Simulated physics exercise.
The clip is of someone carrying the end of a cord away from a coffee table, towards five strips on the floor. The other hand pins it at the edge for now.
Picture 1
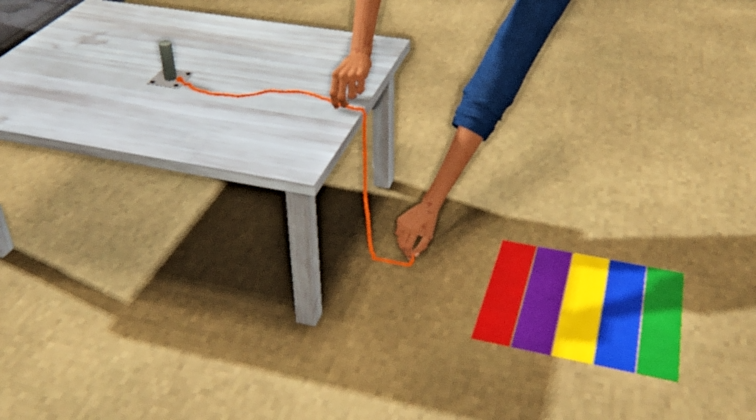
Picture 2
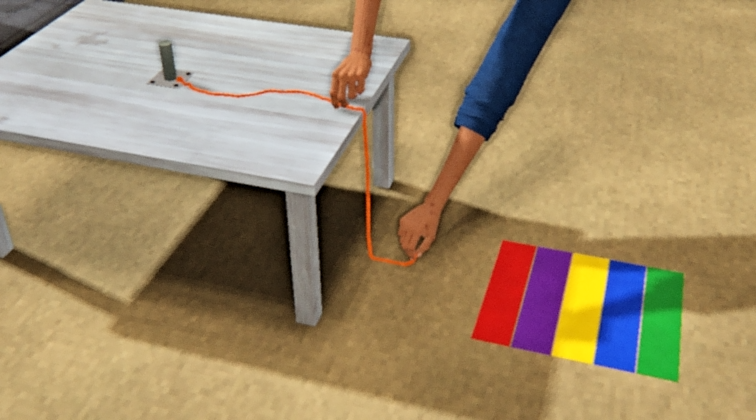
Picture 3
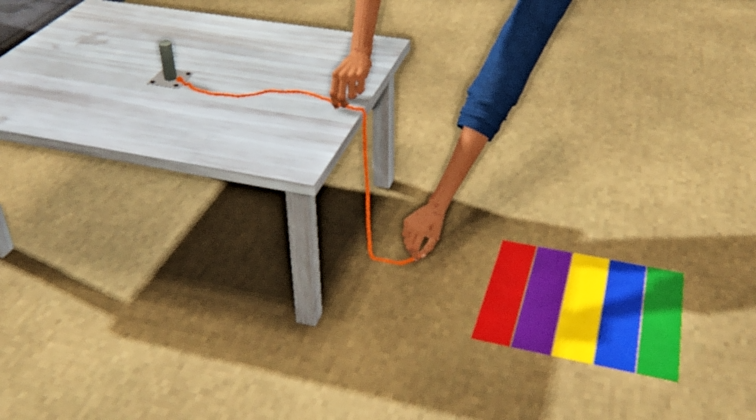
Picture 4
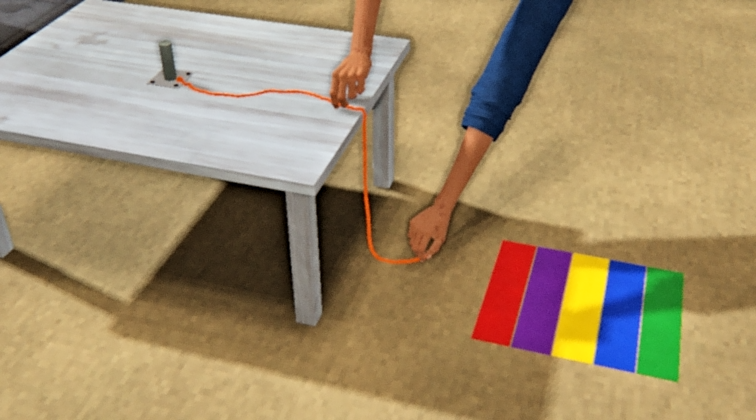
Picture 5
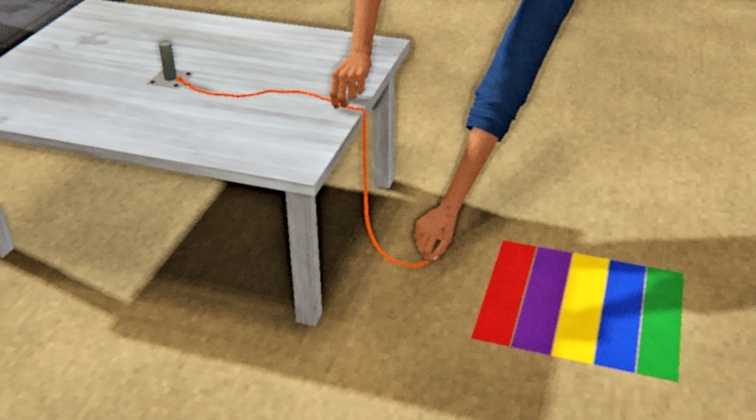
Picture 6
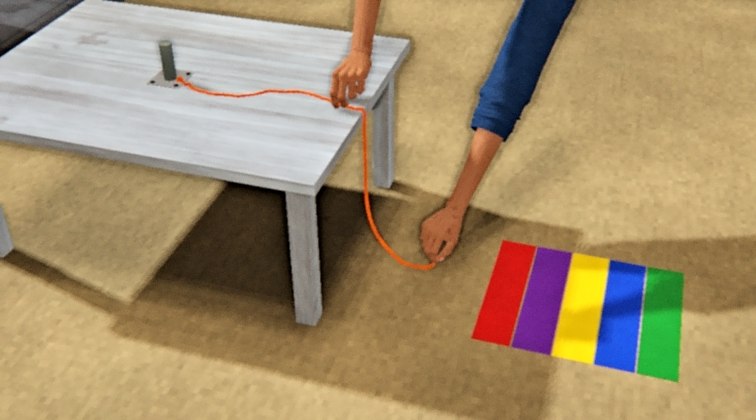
On sandy-coloured ground beside a pale wooden table, one hand pins an orange cord at the table's edge while the other slowly draws its end a short way right, near five coloured strips, and the hanging bend becomes a looser curve.
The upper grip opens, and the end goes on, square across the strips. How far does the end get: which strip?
It halts on the purple strip.
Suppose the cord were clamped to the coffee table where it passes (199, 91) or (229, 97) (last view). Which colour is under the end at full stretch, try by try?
One after the other, purple; purple.
Soon after, end near (484, 269); short of the strips.
After that, end near (523, 276); over red.
At the stop, end near (546, 281); over purple. Over purple.
